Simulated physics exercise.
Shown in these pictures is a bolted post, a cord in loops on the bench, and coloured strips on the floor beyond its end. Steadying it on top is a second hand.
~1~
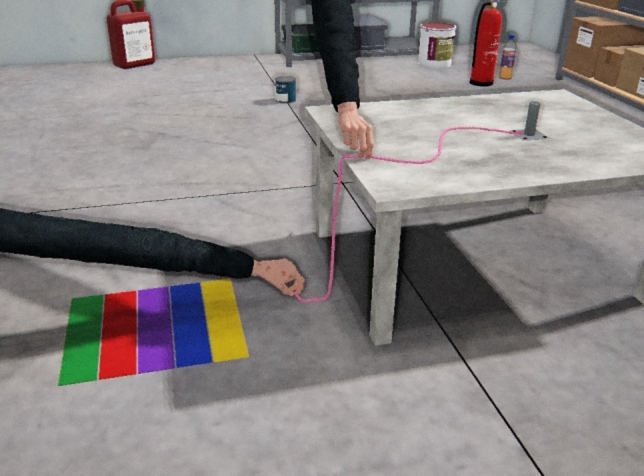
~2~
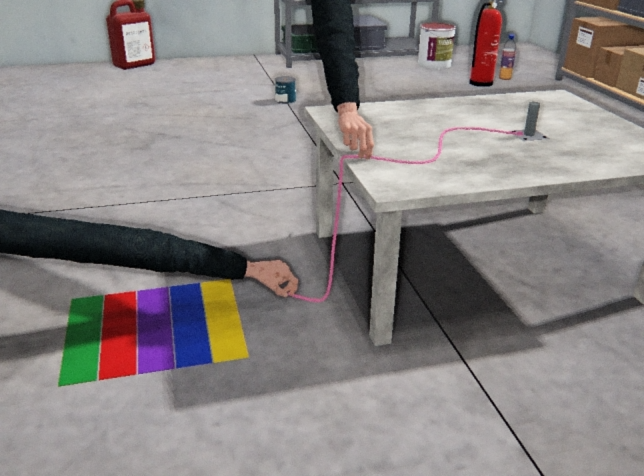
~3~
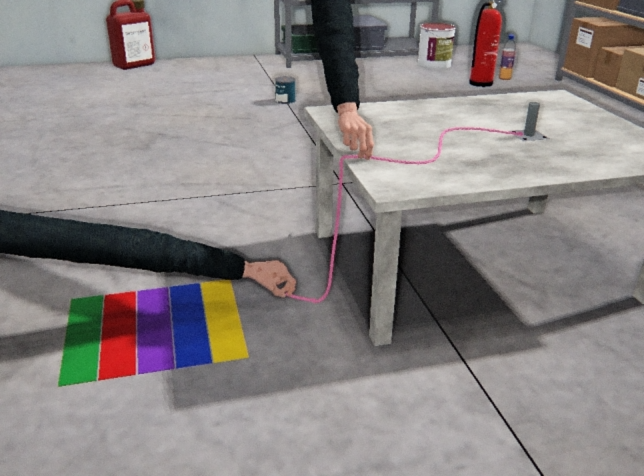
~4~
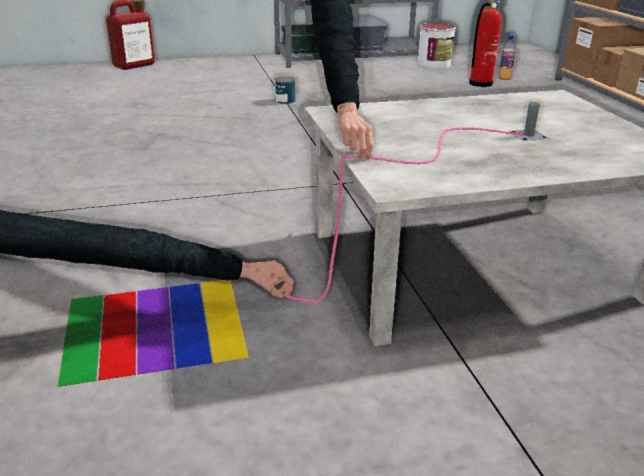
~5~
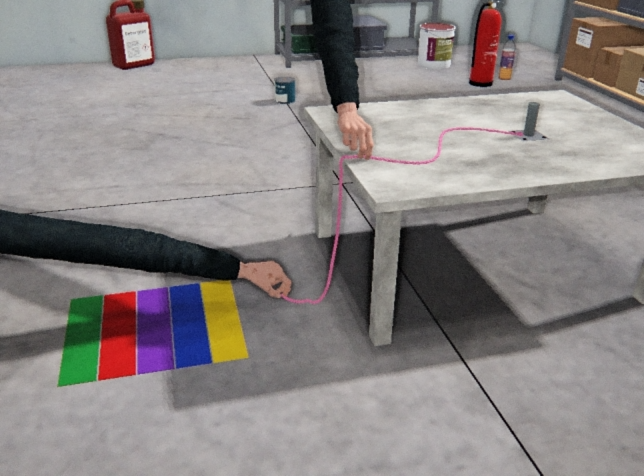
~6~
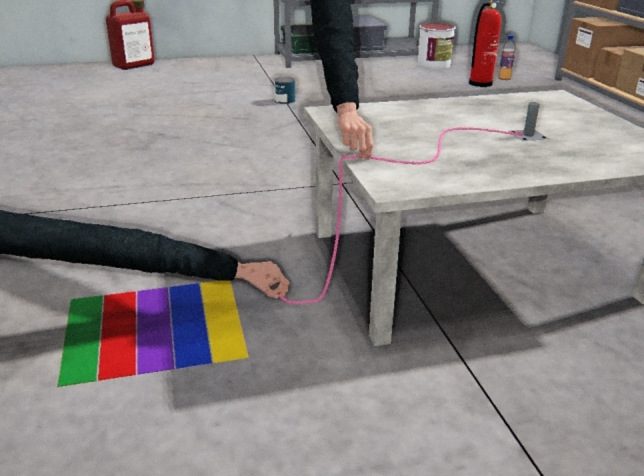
In a storeroom, a low hand draws a pink cord slightly left toward coloured strips.
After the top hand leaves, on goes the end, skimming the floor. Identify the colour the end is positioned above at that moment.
It is positioned above red.
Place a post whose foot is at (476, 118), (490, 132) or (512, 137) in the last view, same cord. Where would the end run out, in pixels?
Try by try: (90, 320), (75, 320) and (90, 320).
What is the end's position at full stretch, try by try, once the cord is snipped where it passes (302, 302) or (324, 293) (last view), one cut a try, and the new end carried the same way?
About (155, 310) and (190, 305).
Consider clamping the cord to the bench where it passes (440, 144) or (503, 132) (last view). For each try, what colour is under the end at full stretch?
In order, purple and red.
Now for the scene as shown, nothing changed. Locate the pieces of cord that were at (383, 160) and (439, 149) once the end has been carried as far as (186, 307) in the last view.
Point one: (336, 178); point two: (401, 151).
Soon after, end near (186, 307); over blue.
Then, end near (143, 313); over purple.
At full stretch, end near (116, 317); over red. The end stops over the red strip.
